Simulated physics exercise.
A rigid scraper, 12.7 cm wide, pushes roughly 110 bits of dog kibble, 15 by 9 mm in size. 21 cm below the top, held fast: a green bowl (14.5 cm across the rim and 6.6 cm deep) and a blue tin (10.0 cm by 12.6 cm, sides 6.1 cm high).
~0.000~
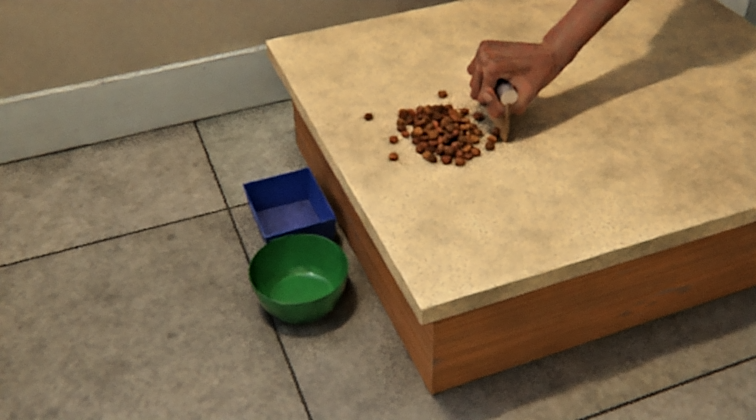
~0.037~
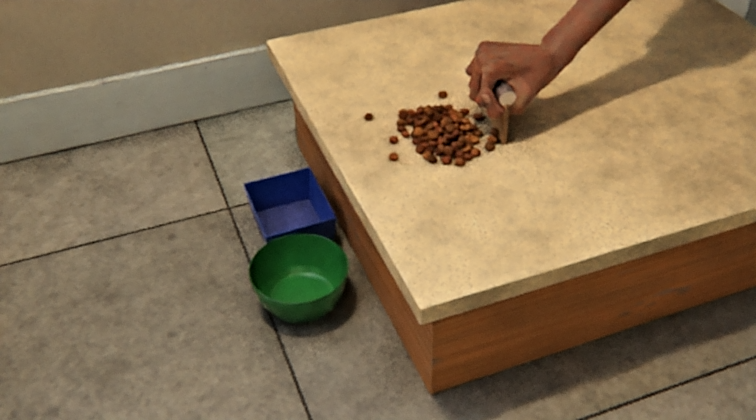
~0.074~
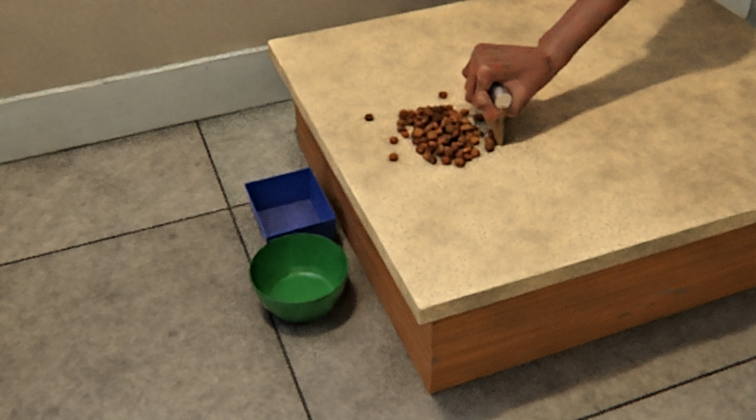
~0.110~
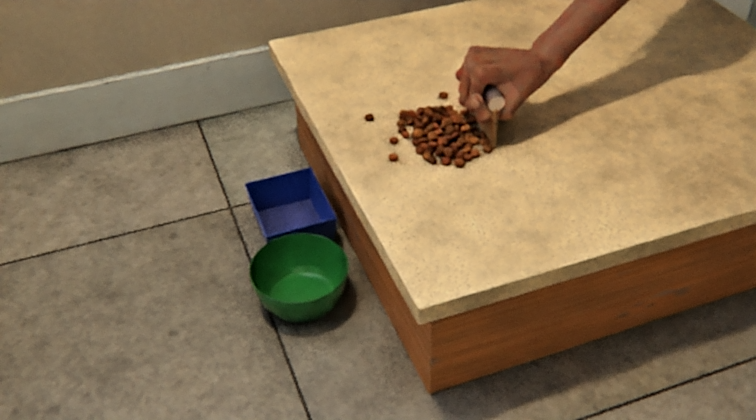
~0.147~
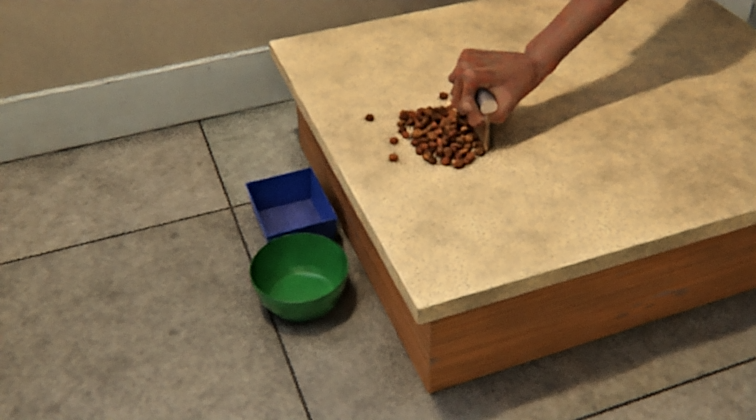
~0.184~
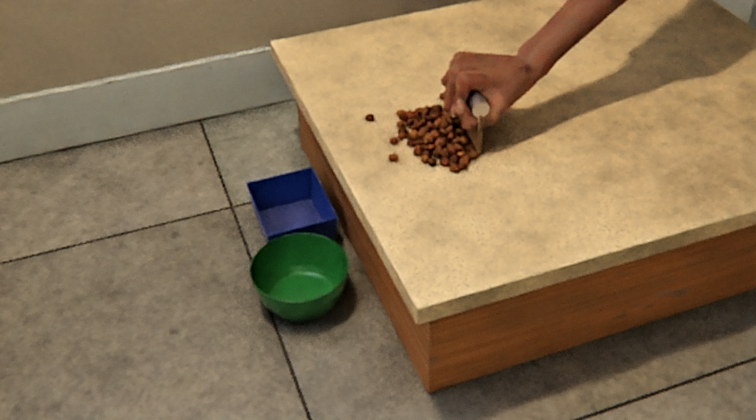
In this clip, a hand holding a scraper on a pale raised surface moves it a short way left into a pile of brown kibble, bunching the pieces slightly, while a green bowl and a blue tin sit still on the tiled floor.
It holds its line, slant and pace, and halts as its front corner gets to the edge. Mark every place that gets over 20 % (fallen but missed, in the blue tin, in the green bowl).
Fallen but missed: Under; in the blue tin: Under; in the green bowl: Over.
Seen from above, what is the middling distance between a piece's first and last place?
Some 22 cm.
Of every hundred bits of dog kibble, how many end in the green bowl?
Some 50 per cent.
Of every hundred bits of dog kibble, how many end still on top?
About 40 per cent.
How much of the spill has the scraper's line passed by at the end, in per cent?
Some 35 per cent.
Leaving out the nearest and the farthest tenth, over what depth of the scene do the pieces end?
About 16 cm.
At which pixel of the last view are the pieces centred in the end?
Around (318, 276).
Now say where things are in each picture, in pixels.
Scraper from (508, 110) to (483, 67); moved 0.0 cm; 0 pieces shifted; middle of the spill at (442, 127); green bowl at (298, 267); blue tin at (288, 201), in the first picture.
Scraper from (507, 112) to (482, 68); moved 0.2 cm; 0 pieces shifted; middle of the spill at (442, 128), in the second picture.
Scraper from (502, 114) to (478, 70); moved 0.9 cm; 1 pieces shifted; middle of the spill at (442, 128), in the third picture.
Scraper from (496, 117) to (472, 73); moved 2.1 cm; 4 pieces shifted; middle of the spill at (442, 129), in the fourth picture.
Scraper from (488, 120) to (465, 76); moved 3.3 cm; 26 pieces shifted; middle of the spill at (440, 128), in the fifth picture.
Scraper from (480, 123) to (458, 78); moved 4.6 cm; 91 pieces shifted; middle of the spill at (434, 129); green bowl at (299, 266); blue tin at (291, 200). Its speed is about 0.34 m/s, heading 9 degrees towards the viewer, in the sixth picture.
After 0.47 s, scraper 14 cm from its start, spill 17 cm wide; still on top 100 %.
After 0.75 s, scraper 24 cm from its start, spill 18 cm wide; green bowl 5 %, off the edge, not caught 30 %, still on top 65 %.
Then, at 1.00 s, scraper 24 cm from its start, spill 19 cm wide; green bowl 50 %, blue tin 5 %, off the edge, not caught 10 %, still on top 40 %.
In the end, at 1.7 s, green bowl 50 %, blue tin 5 %, fallen but missed 5 %, still on top 40 %.
